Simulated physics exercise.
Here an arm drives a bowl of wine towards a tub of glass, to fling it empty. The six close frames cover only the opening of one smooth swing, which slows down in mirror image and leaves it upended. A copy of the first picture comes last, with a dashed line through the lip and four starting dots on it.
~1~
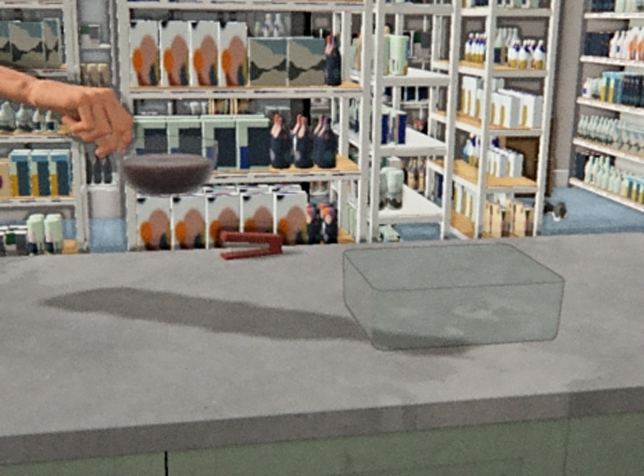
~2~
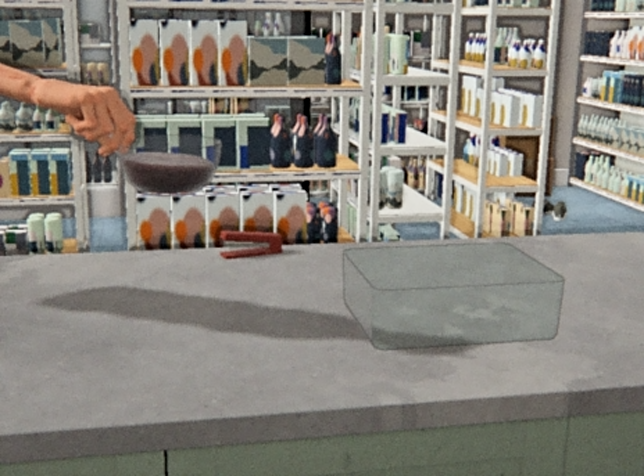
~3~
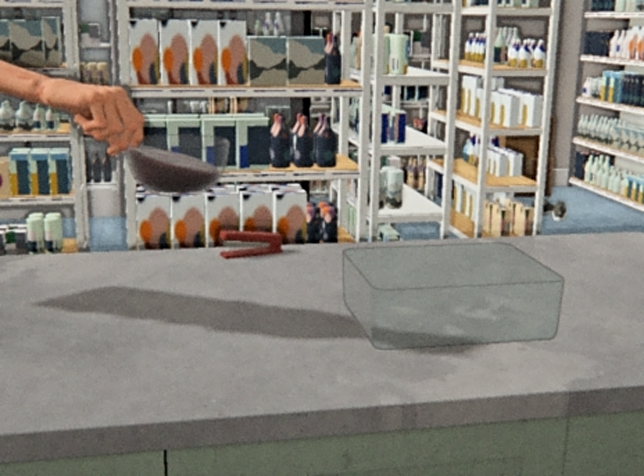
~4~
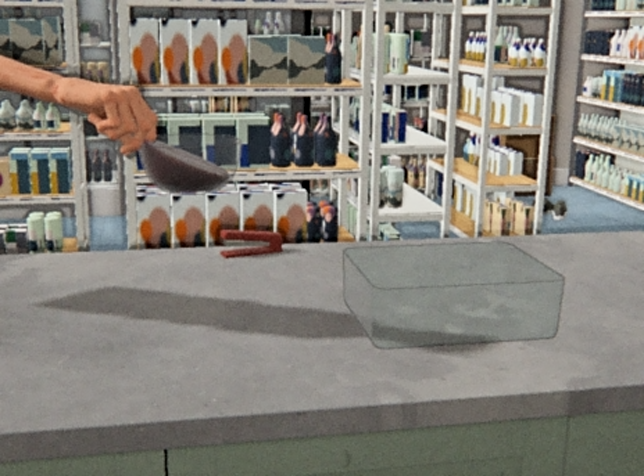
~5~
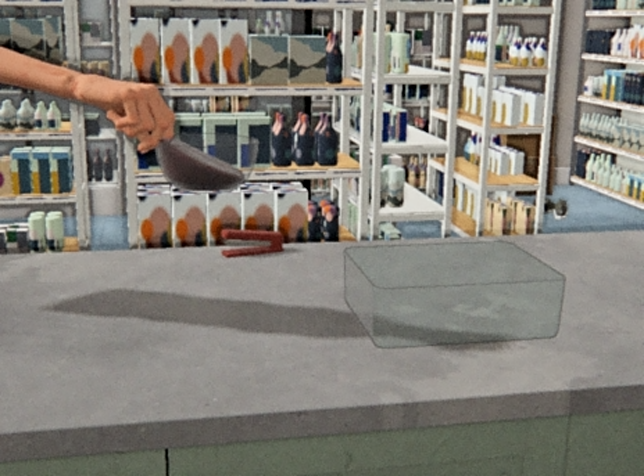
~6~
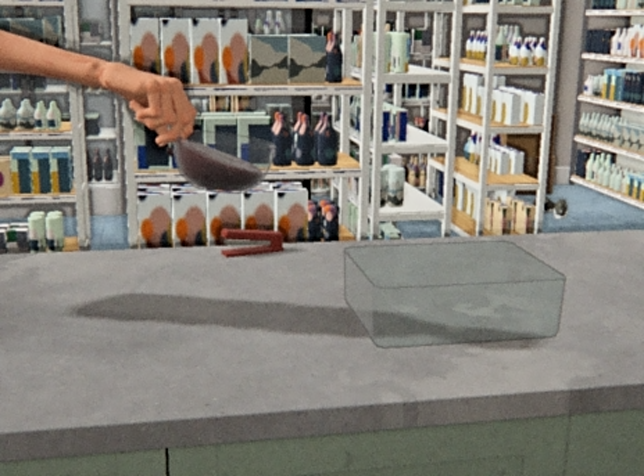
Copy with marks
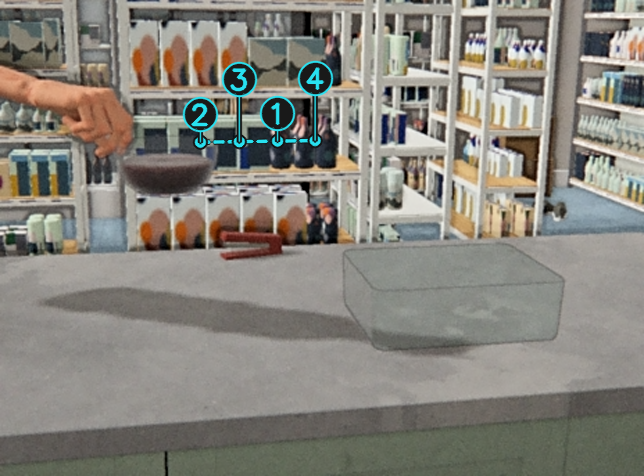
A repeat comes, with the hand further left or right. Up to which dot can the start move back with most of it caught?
3 is the one.
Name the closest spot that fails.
Spot 2.
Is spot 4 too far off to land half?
No.
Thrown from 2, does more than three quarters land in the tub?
No.
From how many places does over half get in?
Three of the four.
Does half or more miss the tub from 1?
No.
On the marked copy, 1 at (277, 141); 2 at (200, 142); 3 at (239, 141); 4 at (315, 140).
If 1 is chosen, about 81 % lands in the tub, 11 % falls short and 9 % goes beside or beyond.
If 2 is chosen, about 36 % lands in the tub, 60 % falls short and 5 % goes beside or beyond.
If 3 is chosen, about 61 % lands in the tub, 31 % falls short and 8 % goes beside or beyond.
If 4 is chosen, about 86 % lands in the tub, 3 % falls short and 10 % goes beside or beyond.
